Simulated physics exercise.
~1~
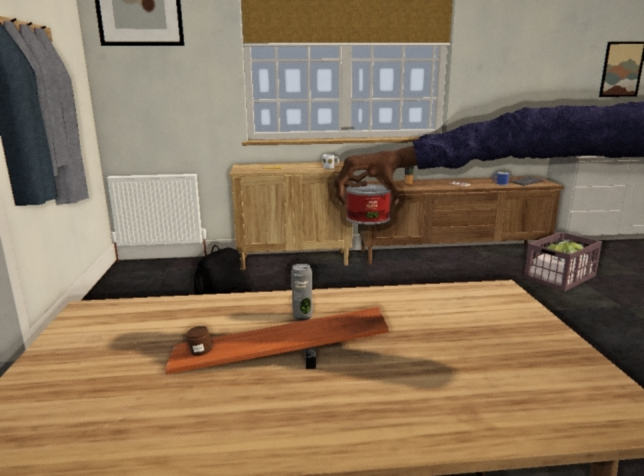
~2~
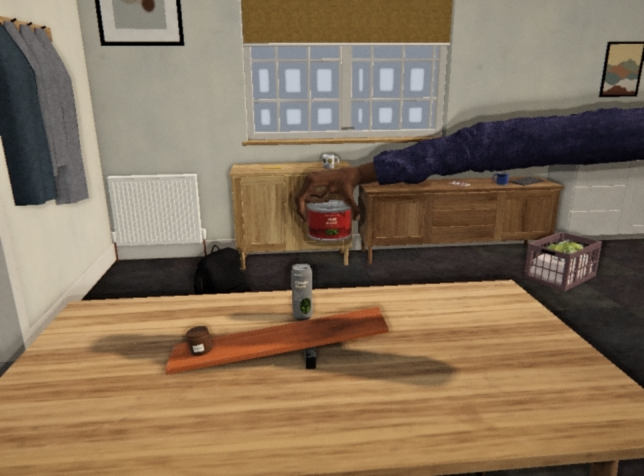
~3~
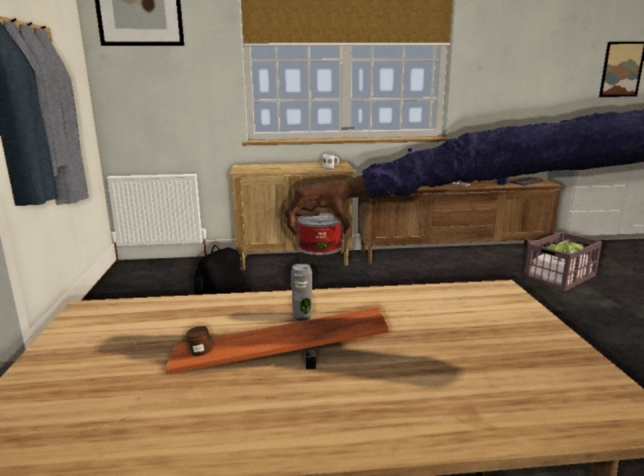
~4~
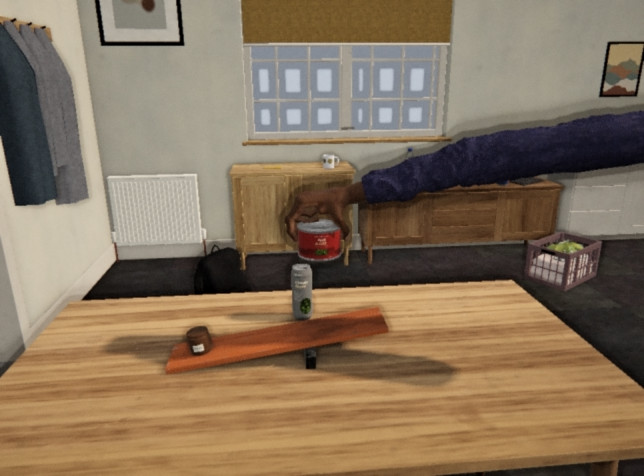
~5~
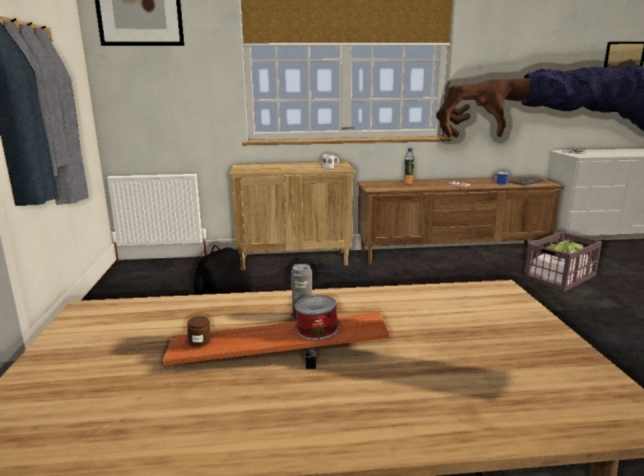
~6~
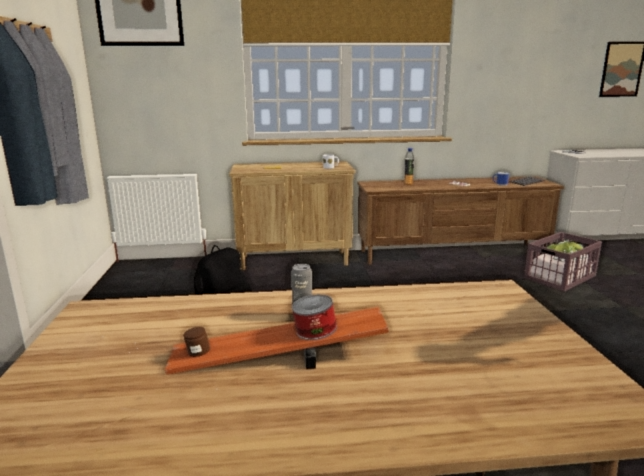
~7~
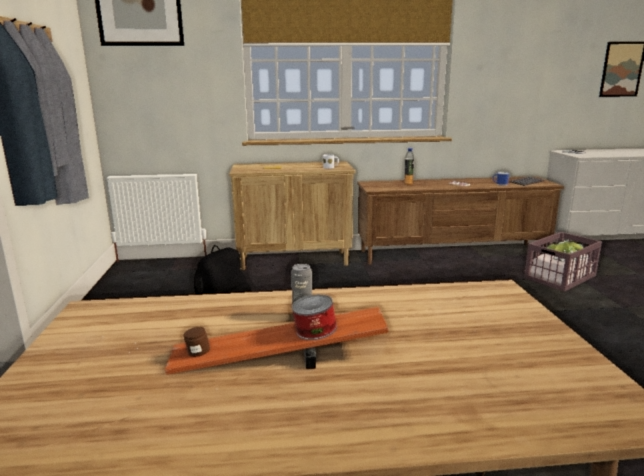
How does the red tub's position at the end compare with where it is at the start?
At the start the red tub is held in the air above the far side of the table, and by the end it rests lower down and further left, on the orange plank near the block.
